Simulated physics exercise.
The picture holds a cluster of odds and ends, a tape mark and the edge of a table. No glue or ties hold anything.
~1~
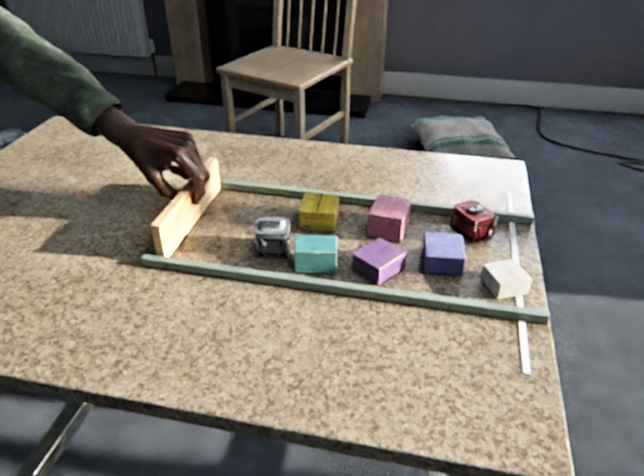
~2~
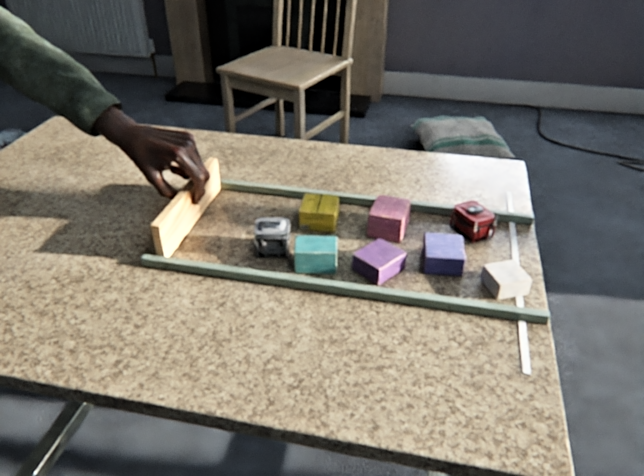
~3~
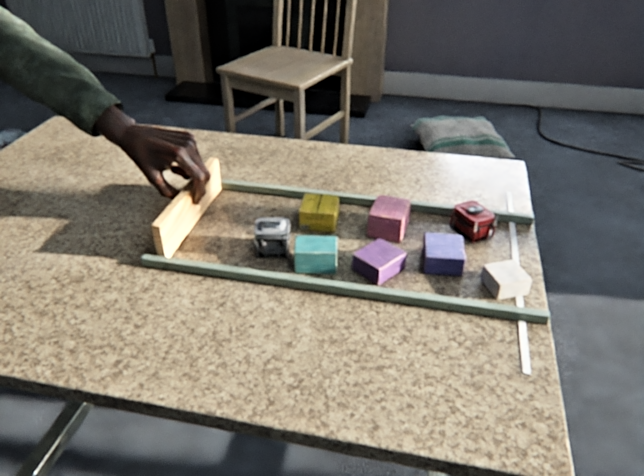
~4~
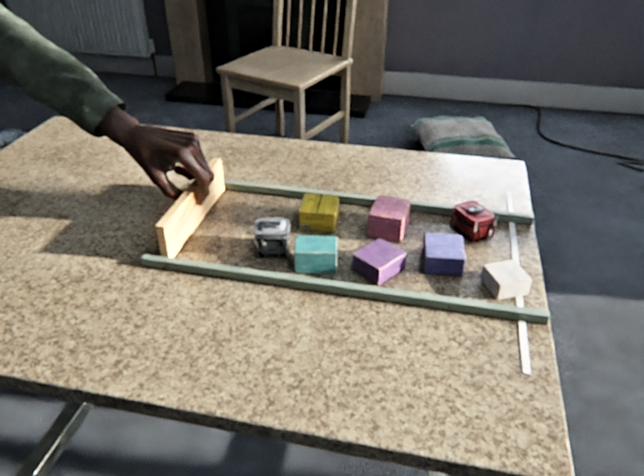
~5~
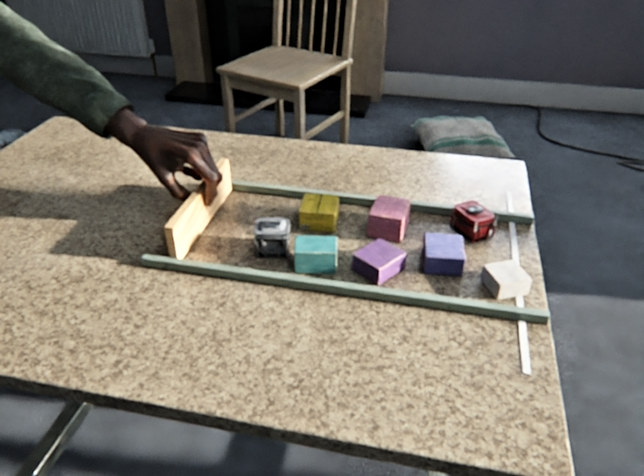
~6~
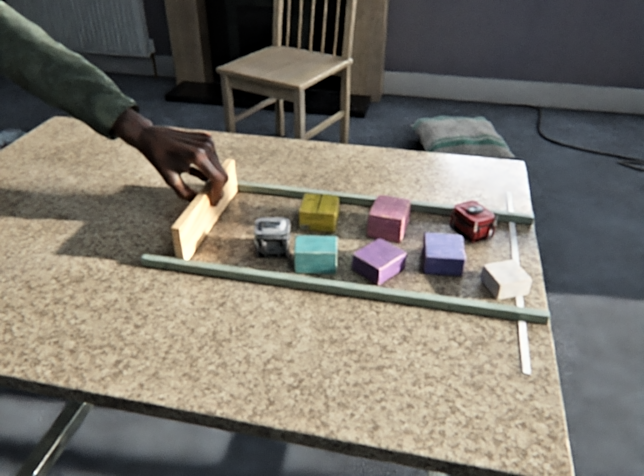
Hand in a green sleeve sliding a wooden board slightly right between two rails toward small coloured blocks, which stay still.
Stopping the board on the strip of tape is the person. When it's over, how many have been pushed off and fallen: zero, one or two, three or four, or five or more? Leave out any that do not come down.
By the end, five or more have fallen.
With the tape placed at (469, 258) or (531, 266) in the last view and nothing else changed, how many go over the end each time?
First try 3, second try 8.
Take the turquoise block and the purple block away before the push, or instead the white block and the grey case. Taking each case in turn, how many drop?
First try: 4 fallen; other try: 4.
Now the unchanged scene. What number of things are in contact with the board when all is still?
It adds up to 2.
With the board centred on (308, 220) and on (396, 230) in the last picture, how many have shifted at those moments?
Tally at point one: 4; at point two: 8.
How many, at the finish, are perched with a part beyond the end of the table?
The count is 2.
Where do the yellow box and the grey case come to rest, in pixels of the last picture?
Near (535, 238) and (540, 268).
Early on, none off yet; white block at rest near (506, 279); red case at rest near (473, 221); blue block moving near (451, 253).
Finally, the number that fall off is five or more; lost, turquoise block, purple block, pink block, blue block, red case and white block.
